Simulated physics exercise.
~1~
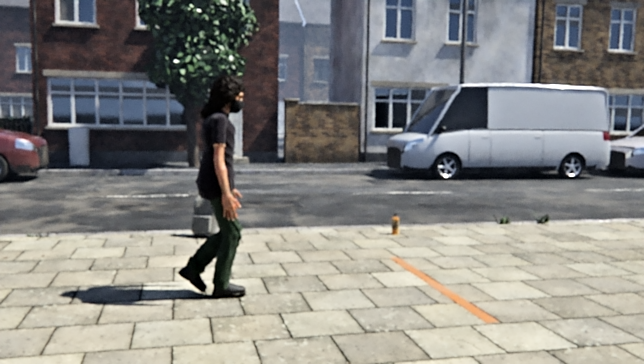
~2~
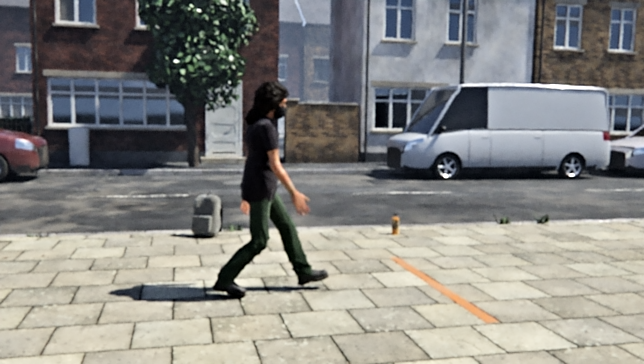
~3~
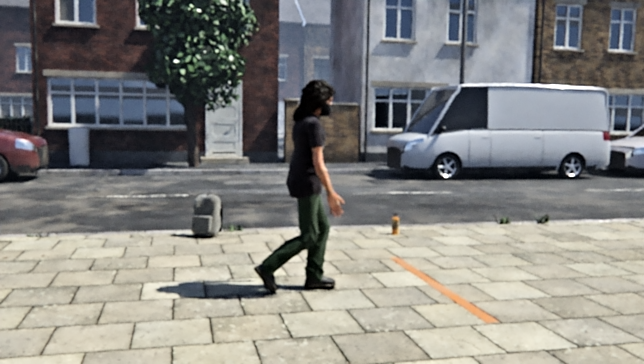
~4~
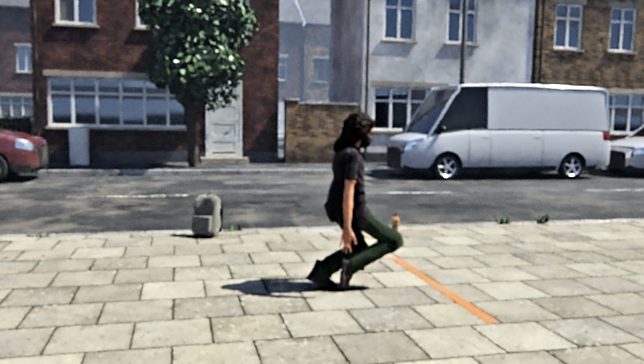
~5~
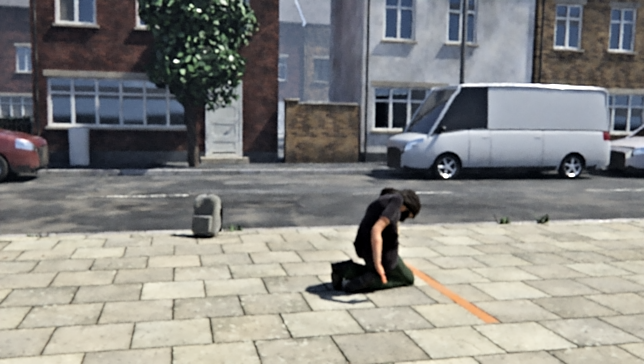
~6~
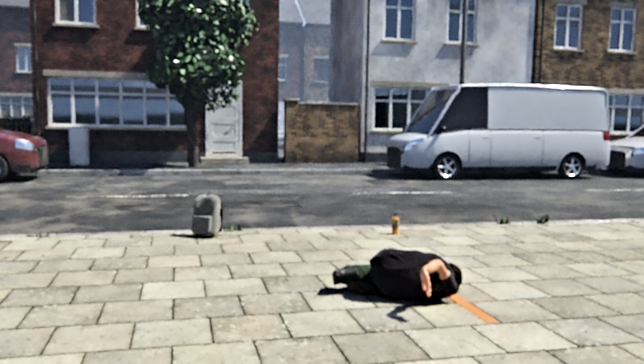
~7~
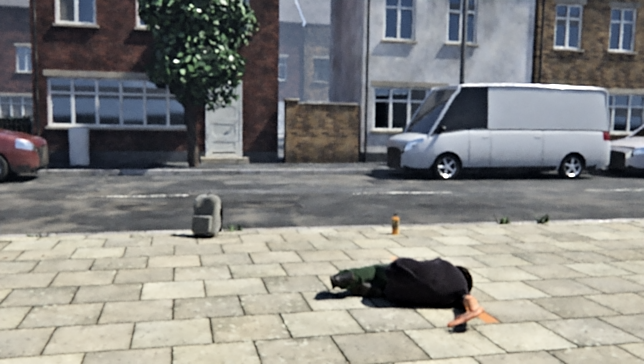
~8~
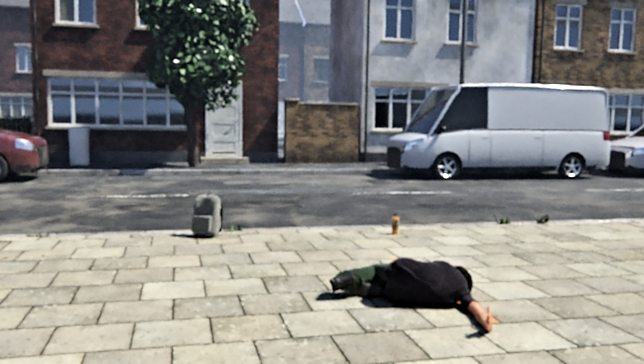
A dark-haired man walks right, sinks to his knees, and topples forward, lying still on the paving.
